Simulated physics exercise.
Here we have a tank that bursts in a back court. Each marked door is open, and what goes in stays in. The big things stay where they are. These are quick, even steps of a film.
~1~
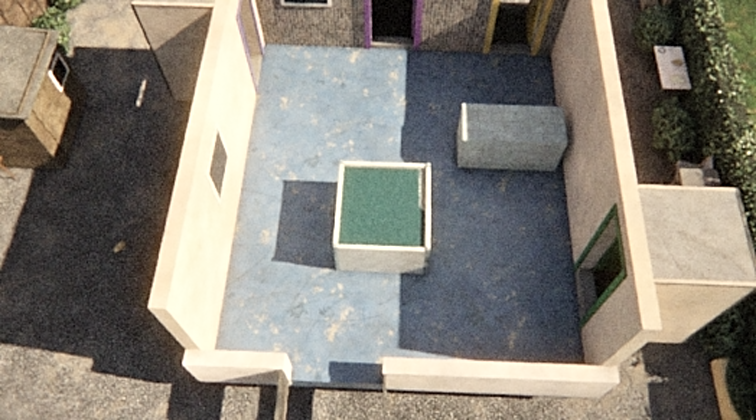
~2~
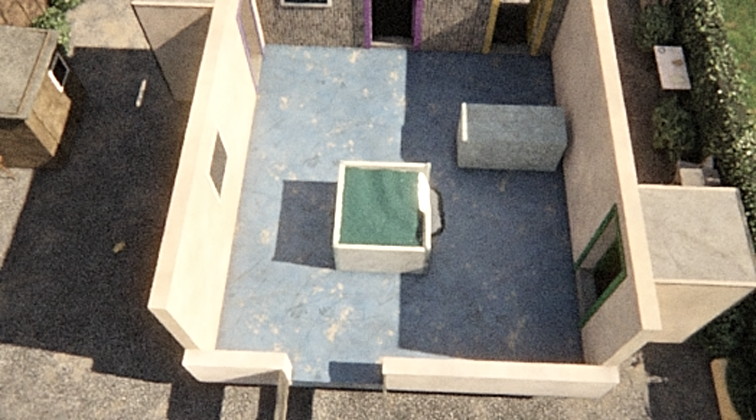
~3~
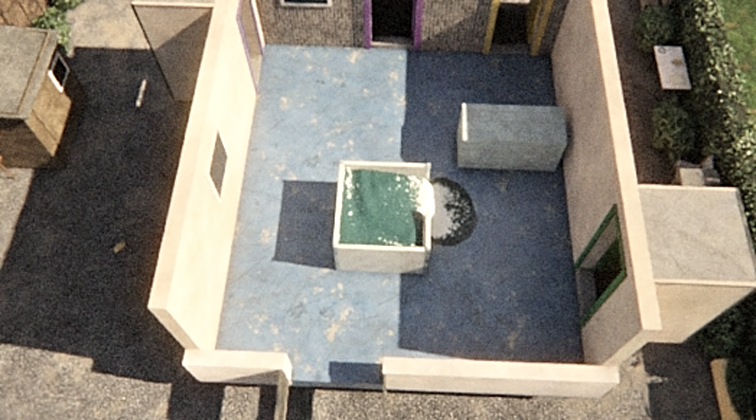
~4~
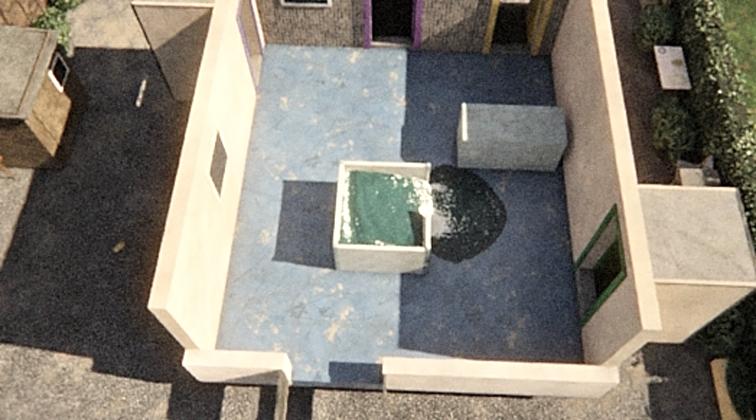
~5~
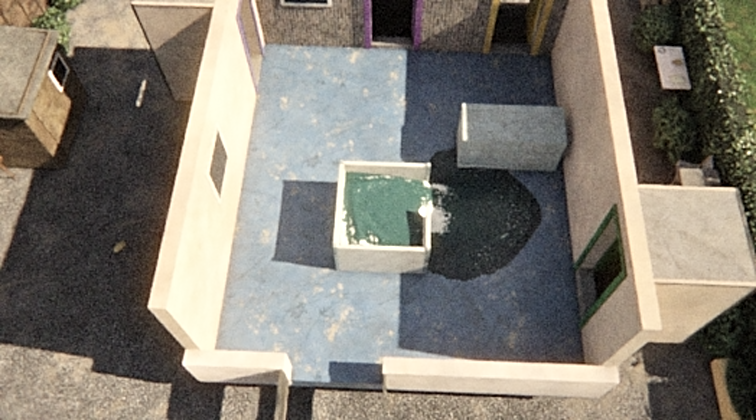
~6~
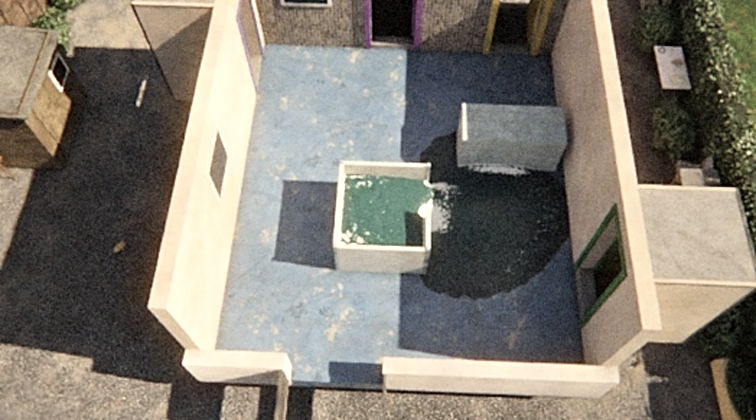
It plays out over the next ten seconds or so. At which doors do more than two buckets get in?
The yellow door floods; the purple door holds within the limit; the green door holds within the limit; the blue door holds within the limit.
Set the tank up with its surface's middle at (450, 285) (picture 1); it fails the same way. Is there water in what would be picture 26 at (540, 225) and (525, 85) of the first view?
In turn: Awash, wet.
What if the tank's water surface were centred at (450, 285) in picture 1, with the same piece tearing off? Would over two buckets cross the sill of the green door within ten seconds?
Then: The green door passes that mark.
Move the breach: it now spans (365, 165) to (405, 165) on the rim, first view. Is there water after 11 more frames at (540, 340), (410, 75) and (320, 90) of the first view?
In turn: Clear, covered, awash.
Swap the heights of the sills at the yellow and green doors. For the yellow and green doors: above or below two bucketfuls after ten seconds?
Yellow door lets less in; green door goes over.
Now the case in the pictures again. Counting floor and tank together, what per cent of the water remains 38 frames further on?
Roughly 94 per cent.
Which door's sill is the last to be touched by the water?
I say the one in blue.
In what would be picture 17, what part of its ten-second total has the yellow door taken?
I make it 0 per cent.
A moment on, water covers 20 % of the floor; the yellow door not reached, the purple door not reached, the green door wet at the sill, nothing in, the blue door not reached.
Next, water covers 25 % of the floor; the yellow door under two buckets in, the purple door not reached, the green door wet at the sill, nothing in, the blue door not reached.
Then, water covers 35 % of the floor; the yellow door over two buckets in, the purple door wet at the sill, nothing in, the green door wet at the sill, nothing in, the blue door not reached.
Later, water covers 65 % of the floor; the yellow door far over two buckets in, the purple door wet at the sill, nothing in, the green door wet at the sill, nothing in, the blue door not reached.
In the end, water covers 90 % of the floor; the yellow door far over two buckets in, the purple door wet at the sill, nothing in, the green door wet at the sill, nothing in, the blue door wet at the sill, nothing in.
